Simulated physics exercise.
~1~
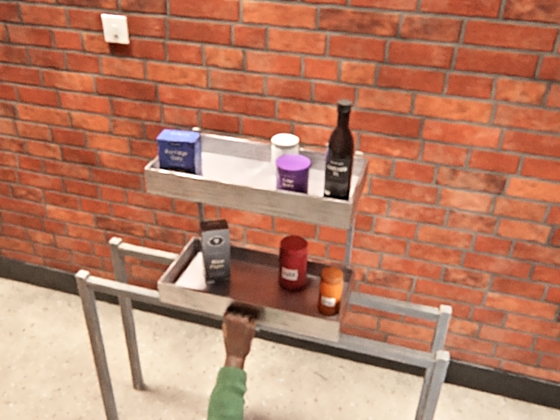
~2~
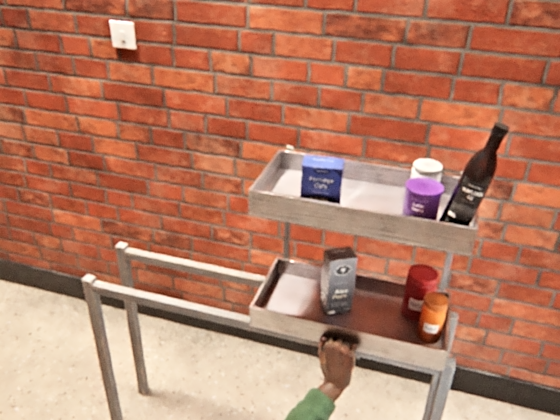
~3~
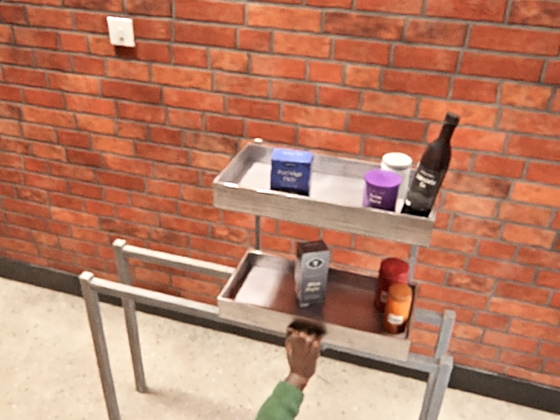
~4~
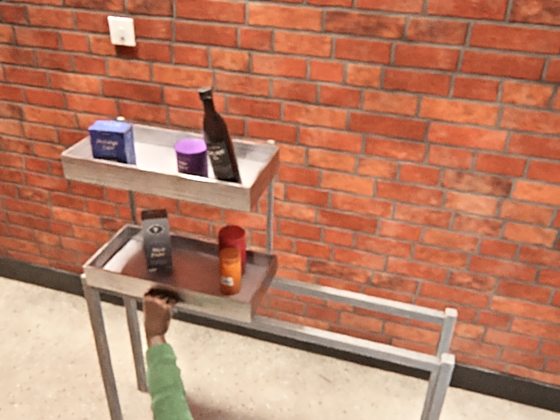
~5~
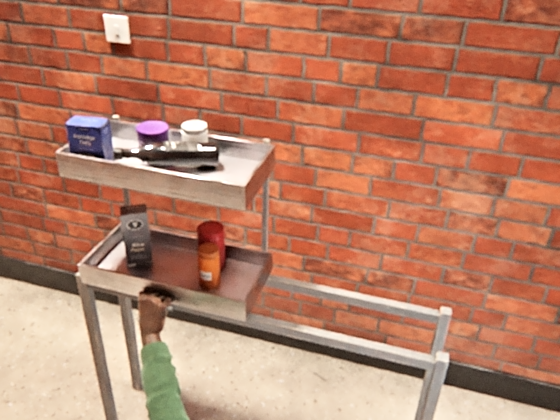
A hand slides a two-tiered tray right, then left, and the black bottle topples over.
